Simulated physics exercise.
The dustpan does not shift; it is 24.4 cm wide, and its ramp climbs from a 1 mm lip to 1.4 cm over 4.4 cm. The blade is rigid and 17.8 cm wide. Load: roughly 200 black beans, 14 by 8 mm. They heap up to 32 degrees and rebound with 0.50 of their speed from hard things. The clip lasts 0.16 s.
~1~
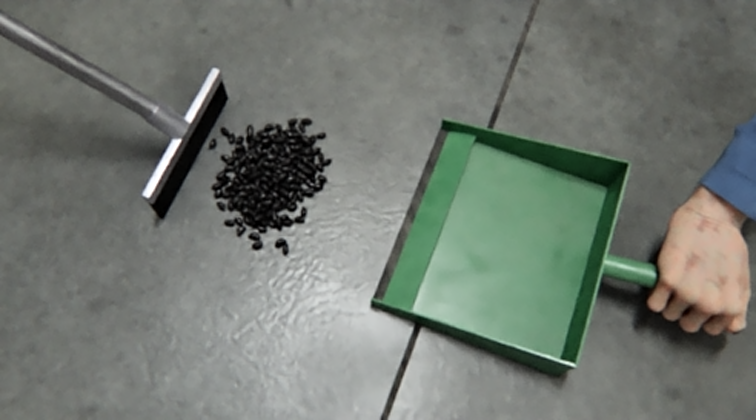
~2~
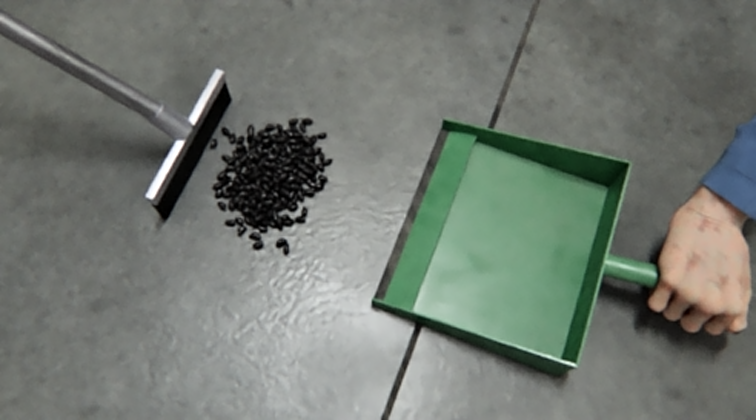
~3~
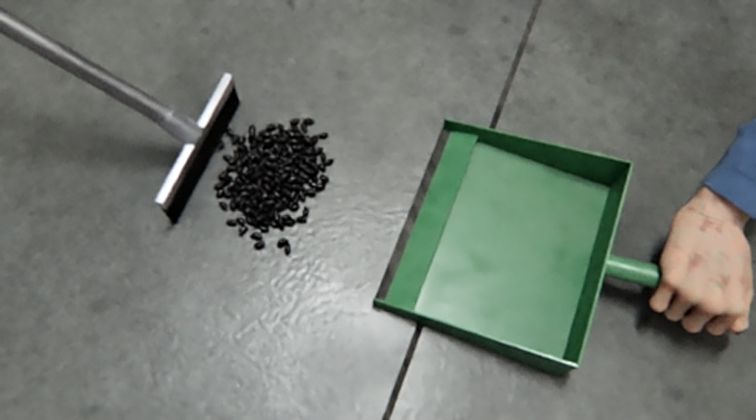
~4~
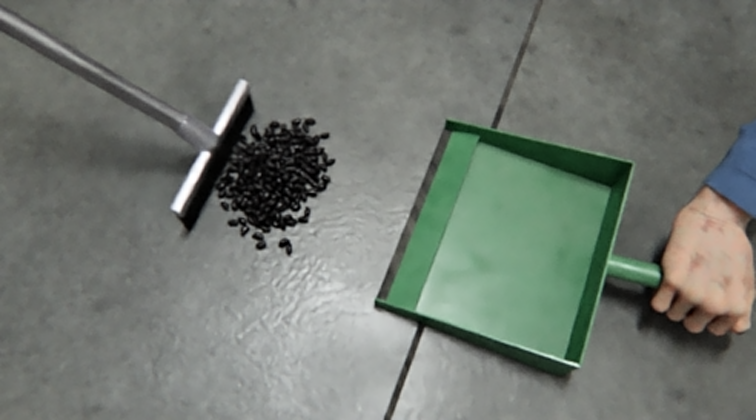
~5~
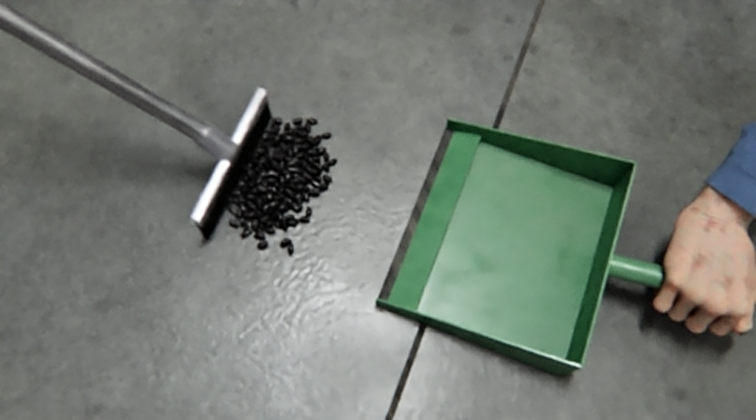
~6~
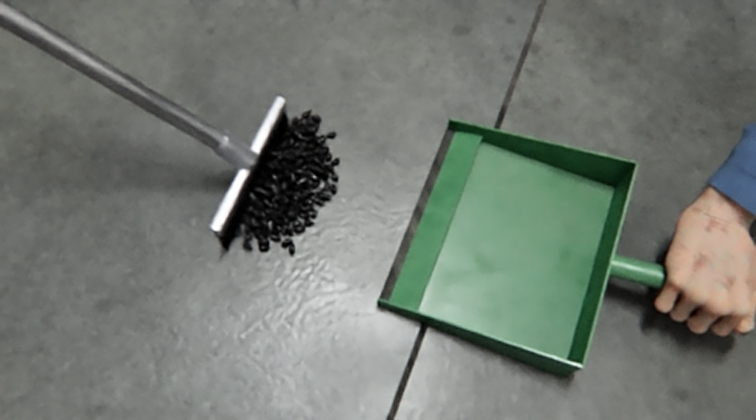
On a grey concrete floor, a long-handled flat blade moves right into a pile of black beans, pushing them together a short way, while a hand at the right holds a green dustpan still by its handle.
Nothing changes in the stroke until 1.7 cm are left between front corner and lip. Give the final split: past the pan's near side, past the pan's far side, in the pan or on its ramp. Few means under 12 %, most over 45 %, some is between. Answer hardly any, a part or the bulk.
Near side hardly any, far side hardly any, pan the bulk.
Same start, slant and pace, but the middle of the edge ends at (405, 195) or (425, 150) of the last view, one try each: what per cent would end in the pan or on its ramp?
Some 60 and 40 per cent.
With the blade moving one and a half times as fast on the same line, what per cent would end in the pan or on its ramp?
Then about 65 per cent.
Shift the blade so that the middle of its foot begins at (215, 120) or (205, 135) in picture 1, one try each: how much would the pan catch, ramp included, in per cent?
Some 55 and 60 per cent.
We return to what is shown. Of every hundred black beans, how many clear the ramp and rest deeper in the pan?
About 15 per cent.
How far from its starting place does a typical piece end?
Roughly 20 cm.
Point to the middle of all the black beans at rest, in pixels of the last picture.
Near (414, 237).
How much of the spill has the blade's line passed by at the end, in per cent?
Roughly 10 per cent.
Then, 0.12 s after the last picture, middle of the blade 10 cm from the lip; 0 % over the lip, far side 0 %, near side 5 %.
Then, 0.20 s after the last picture, middle of the blade 4 cm from the lip; 15 % over the lip, far side 0 %, near side 5 %.
Then, 0.42 s after the last picture, middle of the blade 2 cm from the lip; 55 % over the lip, far side 0 %, near side 5 %.
In the end, near side 5 %, far side 0 %, pan 55 %, in front of the lip or behind the blade 35 %.
